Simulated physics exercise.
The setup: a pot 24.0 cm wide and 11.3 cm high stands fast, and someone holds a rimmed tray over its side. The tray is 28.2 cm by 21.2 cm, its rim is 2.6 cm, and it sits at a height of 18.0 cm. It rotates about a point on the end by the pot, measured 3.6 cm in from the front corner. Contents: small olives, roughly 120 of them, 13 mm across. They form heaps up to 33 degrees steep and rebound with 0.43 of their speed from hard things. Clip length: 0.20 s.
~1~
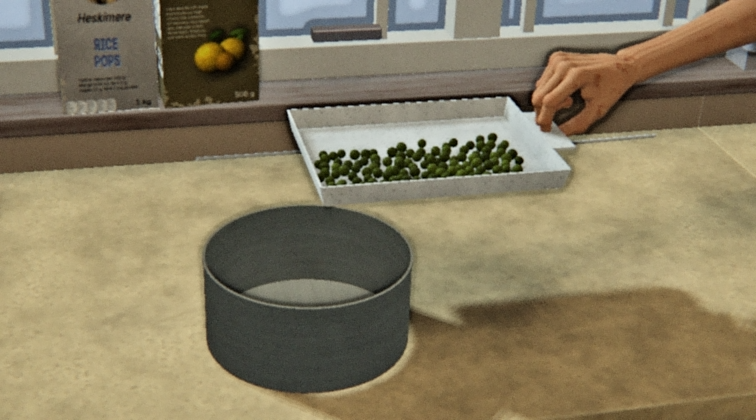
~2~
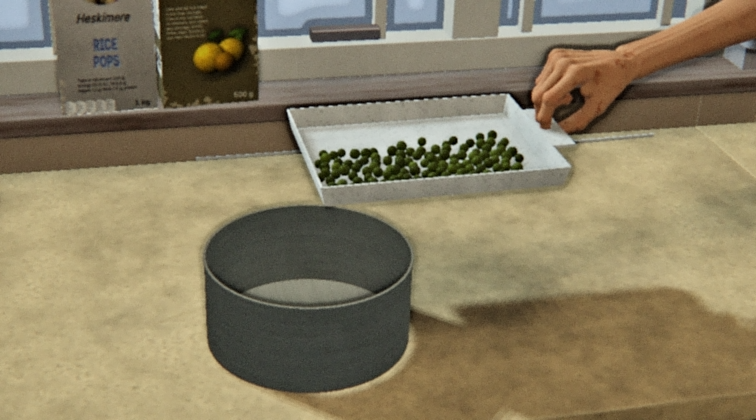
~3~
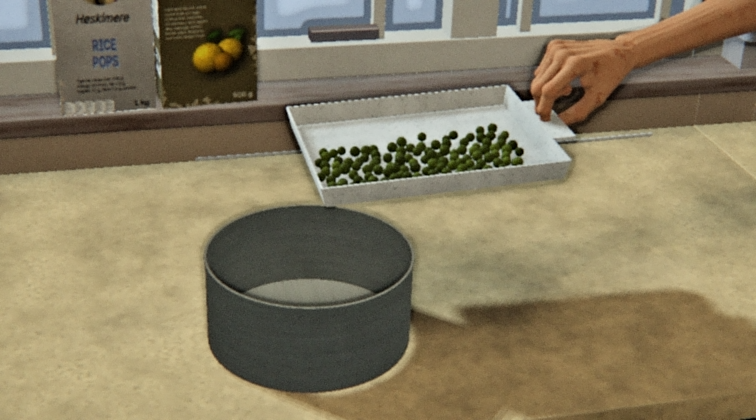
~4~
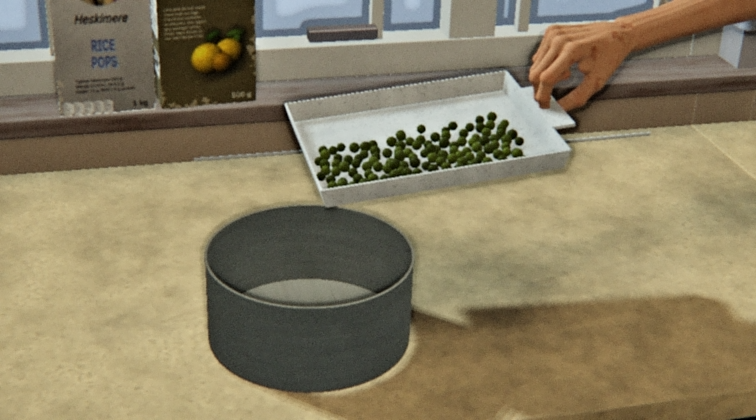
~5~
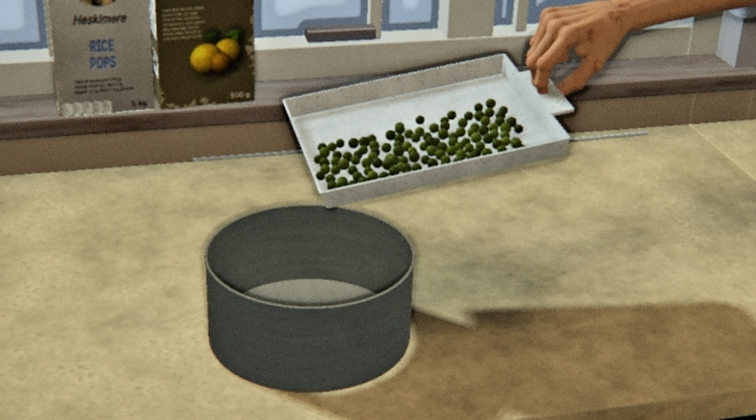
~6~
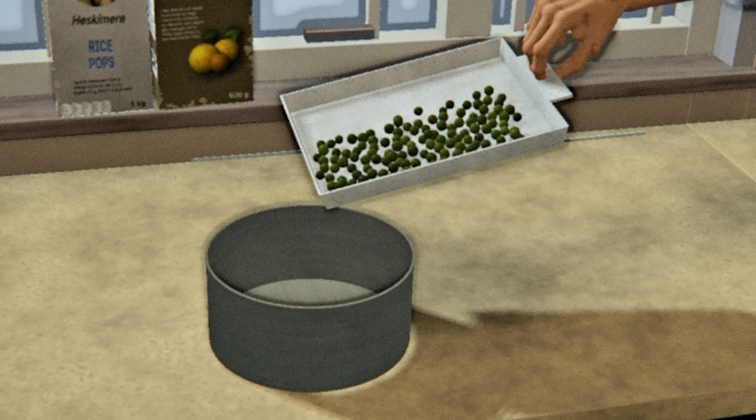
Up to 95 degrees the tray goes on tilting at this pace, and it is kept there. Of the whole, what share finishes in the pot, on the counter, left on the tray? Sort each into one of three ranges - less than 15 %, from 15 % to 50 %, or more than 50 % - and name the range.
Ranges: Pot: More than 50 %; counter: Less than 15 %; tray: Less than 15 %.
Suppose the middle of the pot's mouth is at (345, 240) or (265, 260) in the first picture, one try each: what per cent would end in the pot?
70 % and 95 %.
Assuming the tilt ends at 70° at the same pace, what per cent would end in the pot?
It would be near 5 per cent.
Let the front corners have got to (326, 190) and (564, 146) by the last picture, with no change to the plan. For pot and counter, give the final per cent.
Pot 85; counter 15.
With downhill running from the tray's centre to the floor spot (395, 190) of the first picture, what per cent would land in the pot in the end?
I'd estimate about 75 %.
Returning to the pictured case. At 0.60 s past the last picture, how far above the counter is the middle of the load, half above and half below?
The halfway mark is near 26 cm.
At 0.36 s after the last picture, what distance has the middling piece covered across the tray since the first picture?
I'd say close to 4 centimetres.
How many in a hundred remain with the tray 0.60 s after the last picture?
Estimate: About 100 percent.
Then, 0.36 s after the last picture, tilt 54 degrees; the tray holds 100 %, the pot 0 %.
Then, 0.60 s after the last picture, tilt 80 degrees; the tray holds 100 %, the pot 0 %.
Then, 0.95 s after the last picture, tilt 95 degrees; the tray holds 10 %, the pot 55 %.
In the end, pot 95 %, counter 5 %, tray 0 %.
